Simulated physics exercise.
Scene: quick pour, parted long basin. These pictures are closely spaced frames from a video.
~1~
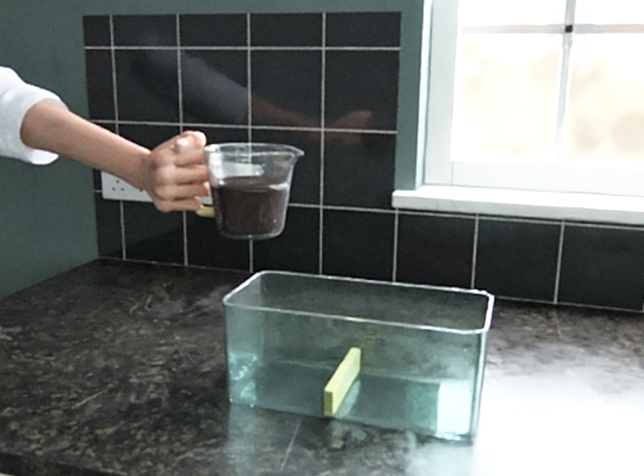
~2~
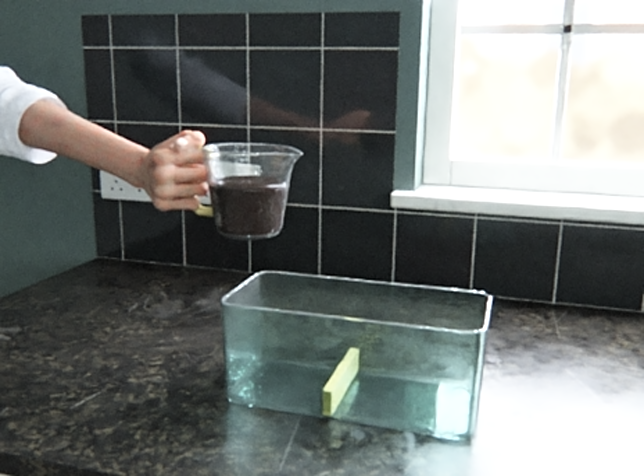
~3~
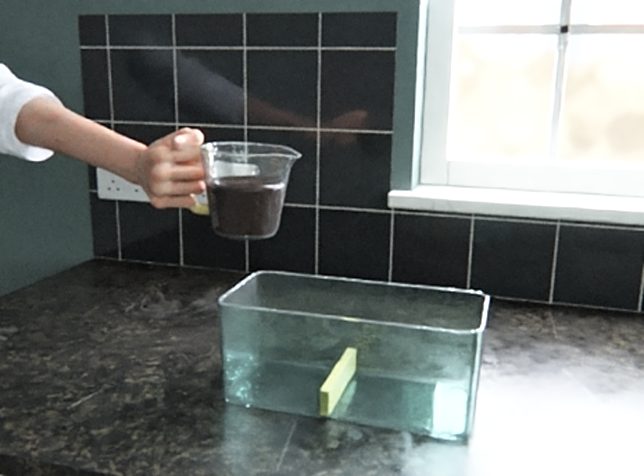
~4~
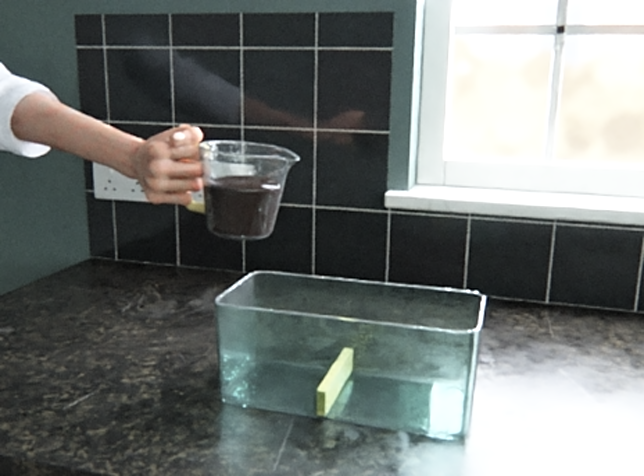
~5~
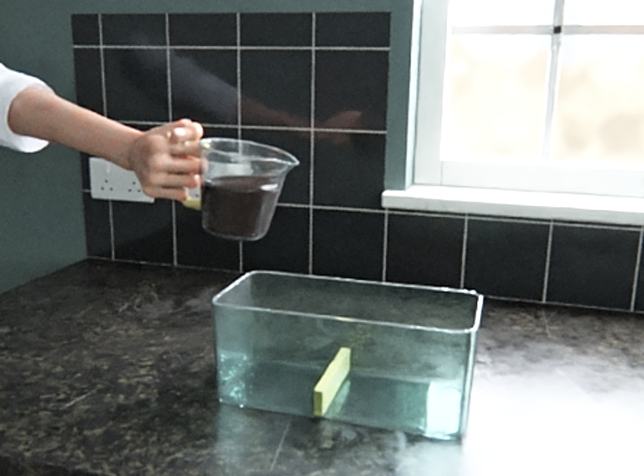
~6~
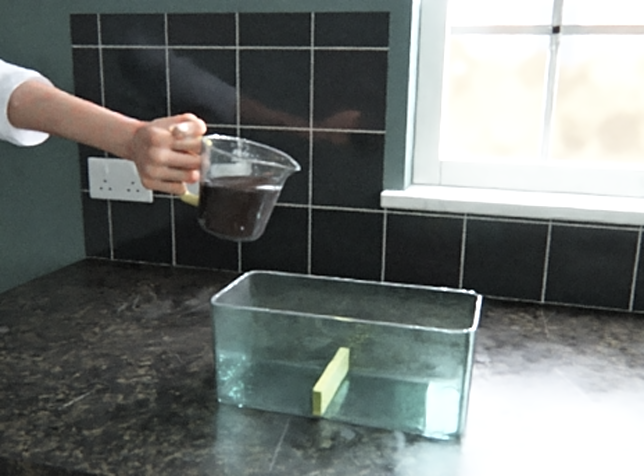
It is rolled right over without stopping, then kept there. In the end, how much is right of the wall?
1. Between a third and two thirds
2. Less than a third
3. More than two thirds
The answer is 1.
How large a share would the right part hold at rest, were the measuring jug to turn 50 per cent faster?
It comes to some 30 per cent.
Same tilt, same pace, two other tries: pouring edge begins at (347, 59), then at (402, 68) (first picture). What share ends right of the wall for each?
80 % and 60 %.
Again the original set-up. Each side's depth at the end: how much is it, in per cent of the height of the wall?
On the left roughly 30, on the right roughly 20.
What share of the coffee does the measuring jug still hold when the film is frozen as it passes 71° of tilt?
Roughly 80 in a hundred.
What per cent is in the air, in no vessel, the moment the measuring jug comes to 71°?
About 15 per cent.
A moment on, the measuring jug is tipped part way and 82 per cent is still to pour, 3 is left of the wall and 0 right of it.
Next, the measuring jug is tipped right over and 12 per cent is still to pour, 32 is left of the wall and 44 right of it.
Then the measuring jug is tipped right over and 0 per cent is still to pour, 51 is left of the wall and 48 right of it.
Later the measuring jug is tipped right over and 0 per cent is still to pour, 51 is left of the wall and 49 right of it.
Finally, 51 per cent lies left of the wall, 49 right of it and 0 outside.
